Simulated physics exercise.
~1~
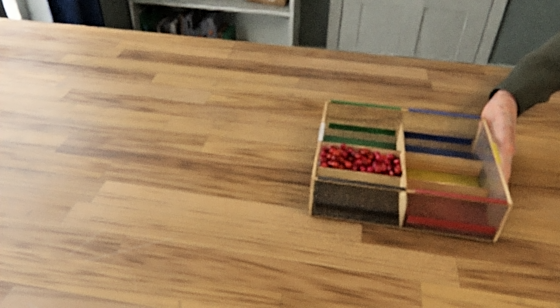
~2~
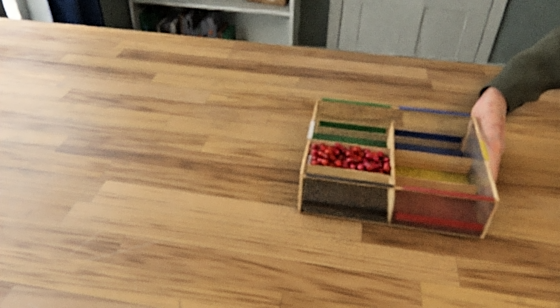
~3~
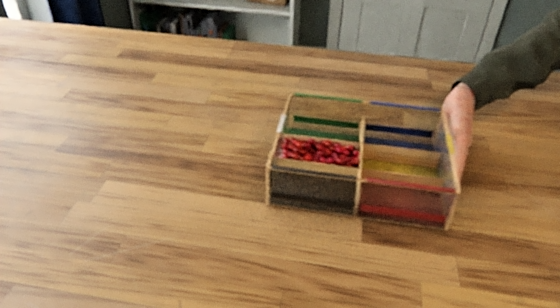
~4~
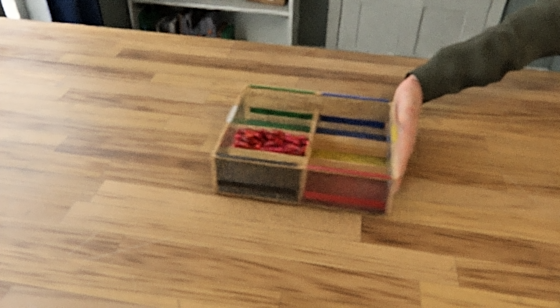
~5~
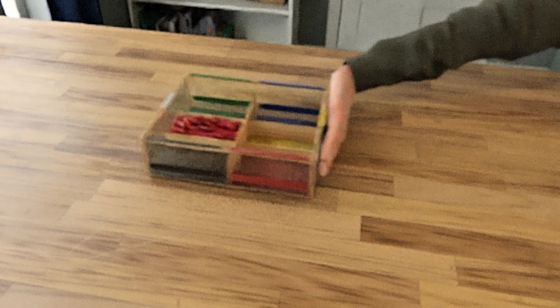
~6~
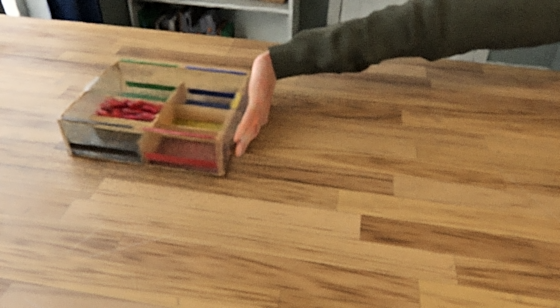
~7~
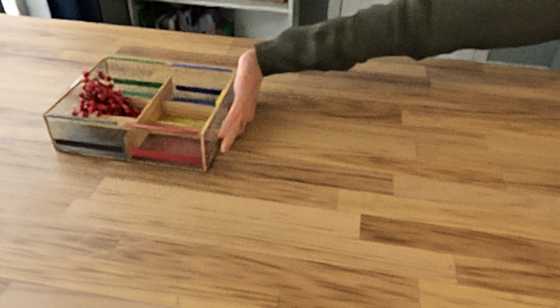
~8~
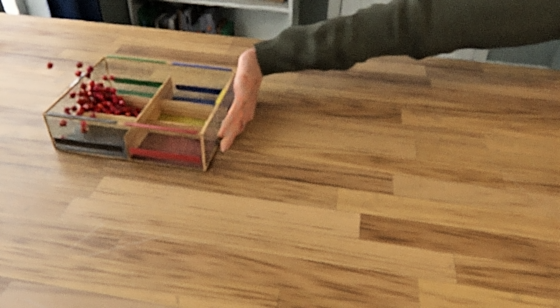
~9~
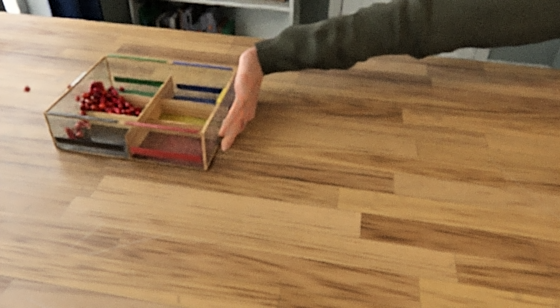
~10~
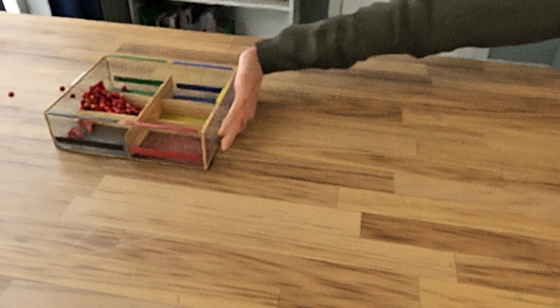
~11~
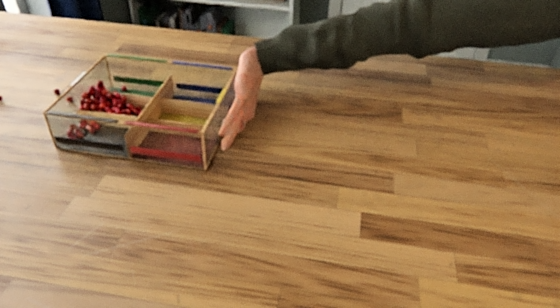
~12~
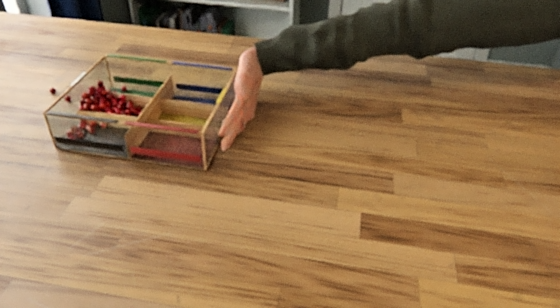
A hand slides a divided tray left and stops, and some red berries spill out.
